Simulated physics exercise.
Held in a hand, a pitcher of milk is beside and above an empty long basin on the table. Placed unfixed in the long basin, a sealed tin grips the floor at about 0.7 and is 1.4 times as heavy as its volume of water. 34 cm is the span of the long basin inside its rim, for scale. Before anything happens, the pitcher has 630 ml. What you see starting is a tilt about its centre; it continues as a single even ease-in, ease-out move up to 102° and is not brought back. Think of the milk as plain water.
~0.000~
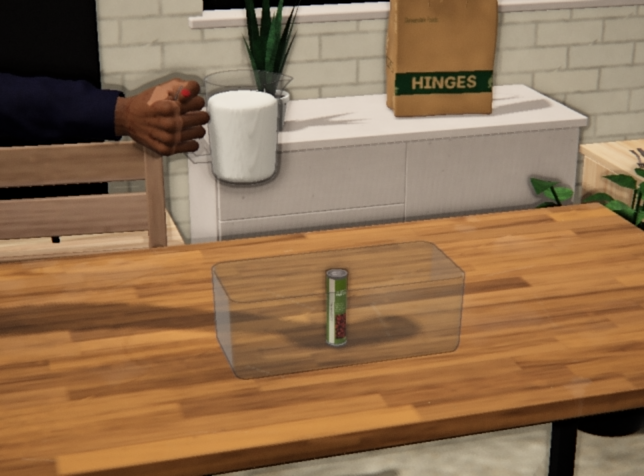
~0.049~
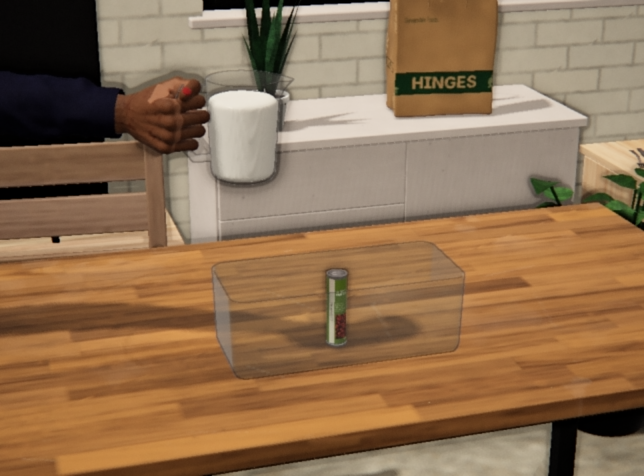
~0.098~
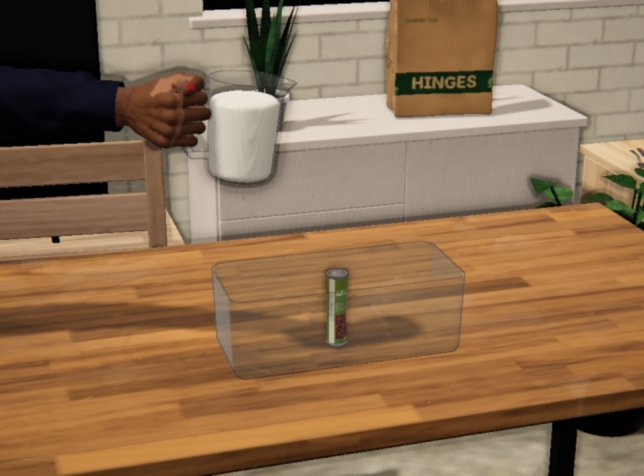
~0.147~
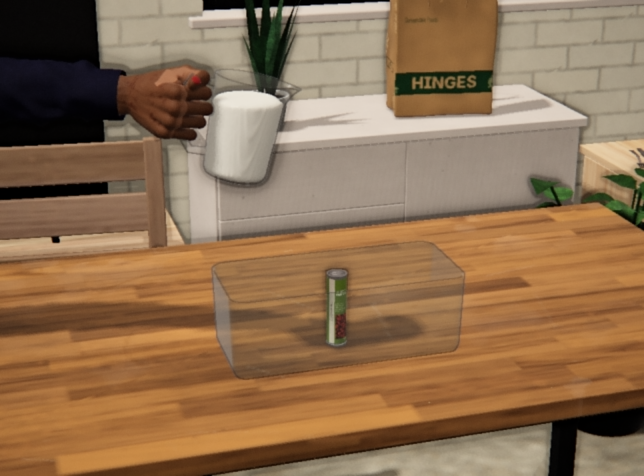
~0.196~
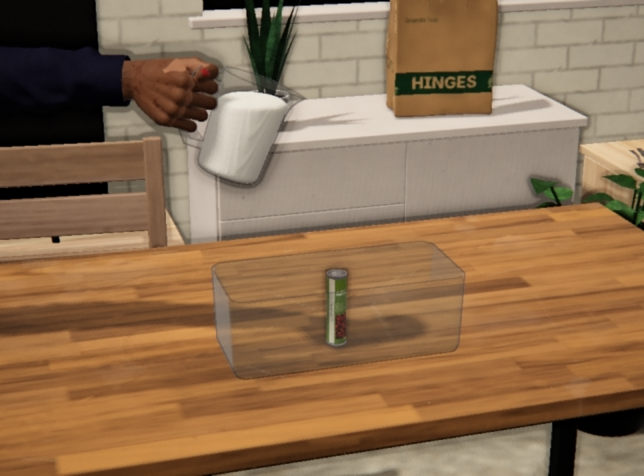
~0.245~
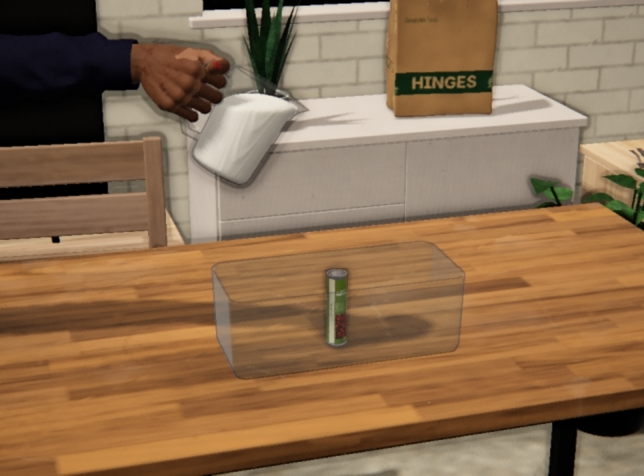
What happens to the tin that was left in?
It's still up.
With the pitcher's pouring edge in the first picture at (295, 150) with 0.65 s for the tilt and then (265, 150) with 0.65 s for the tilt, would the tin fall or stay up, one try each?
Try 1: Tipped over; try 2: Still standing.
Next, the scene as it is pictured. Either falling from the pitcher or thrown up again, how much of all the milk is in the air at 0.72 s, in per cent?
Estimated airborne part: Roughly 32 per cent.
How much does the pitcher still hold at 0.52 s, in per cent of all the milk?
Roughly 68 %.
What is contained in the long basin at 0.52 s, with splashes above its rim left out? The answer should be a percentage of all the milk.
Estimate - around 3 in a hundred parts.
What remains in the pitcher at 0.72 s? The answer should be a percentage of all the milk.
24 %.
Then, 0.52 s in, the tilt is 92° and 68 per cent is still to pour; the tin stands where it began.
Then, 0.72 s in, the tilt is 102° and 23 per cent is still to pour; the tin stands where it began.
Then, 0.92 s in, the tilt is 102° and 5 per cent is still to pour; the tin stands where it began.
Then, 1.15 s in, the tilt is 102° and 0 per cent is still to pour; the tin stands where it began.
Finally, the tin stands where it began.
